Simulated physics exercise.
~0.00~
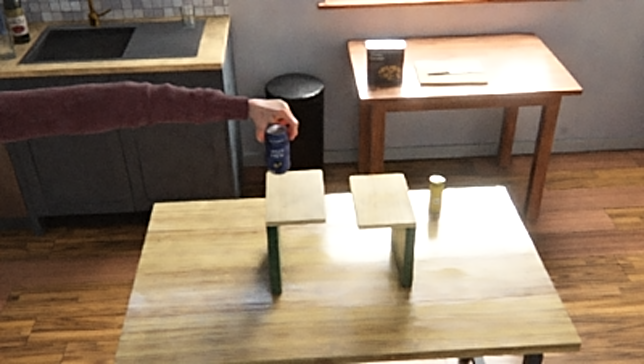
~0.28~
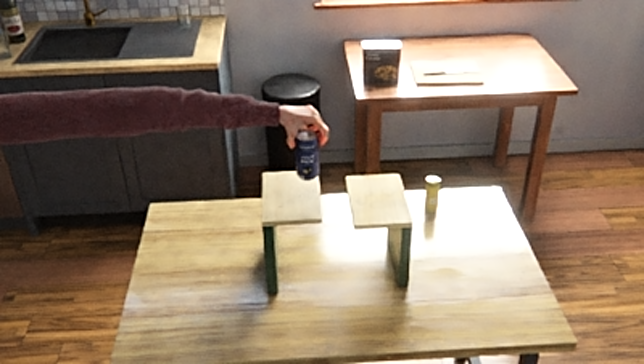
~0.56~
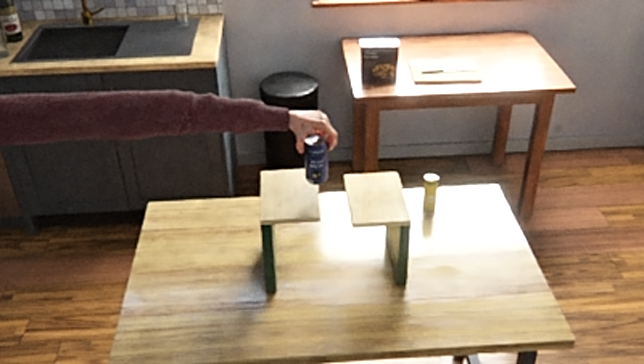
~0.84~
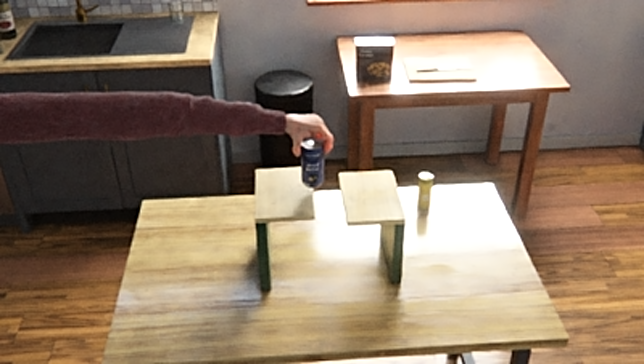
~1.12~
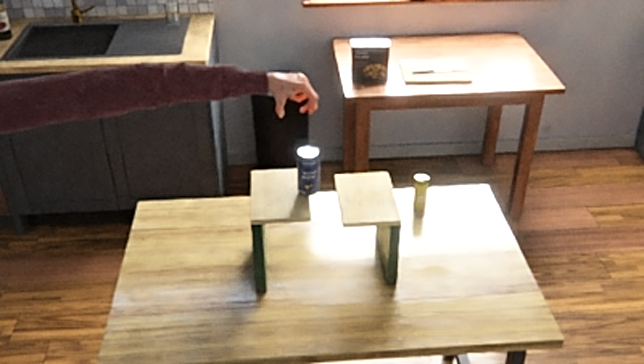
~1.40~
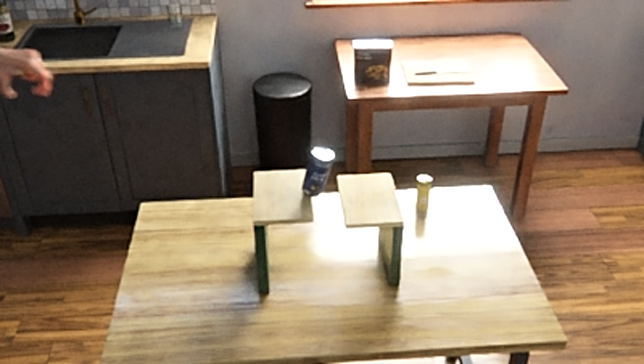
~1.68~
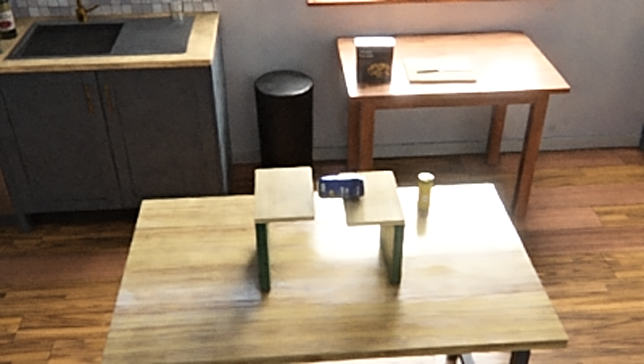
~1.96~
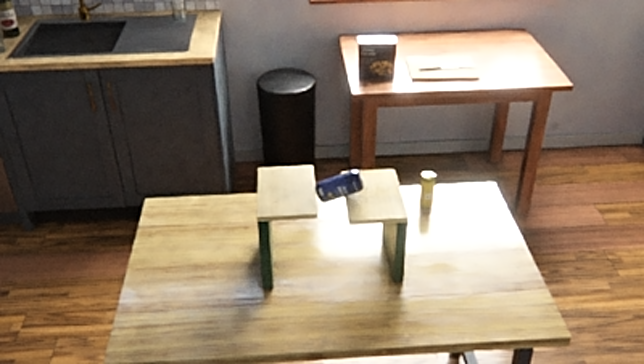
The footage shows a hand lowering a blue can onto the inner edge of the left of two small wooden stands on a table, then letting go and withdrawing. The can tips rightward across the gap and ends on its side, caught at the stands' tops.
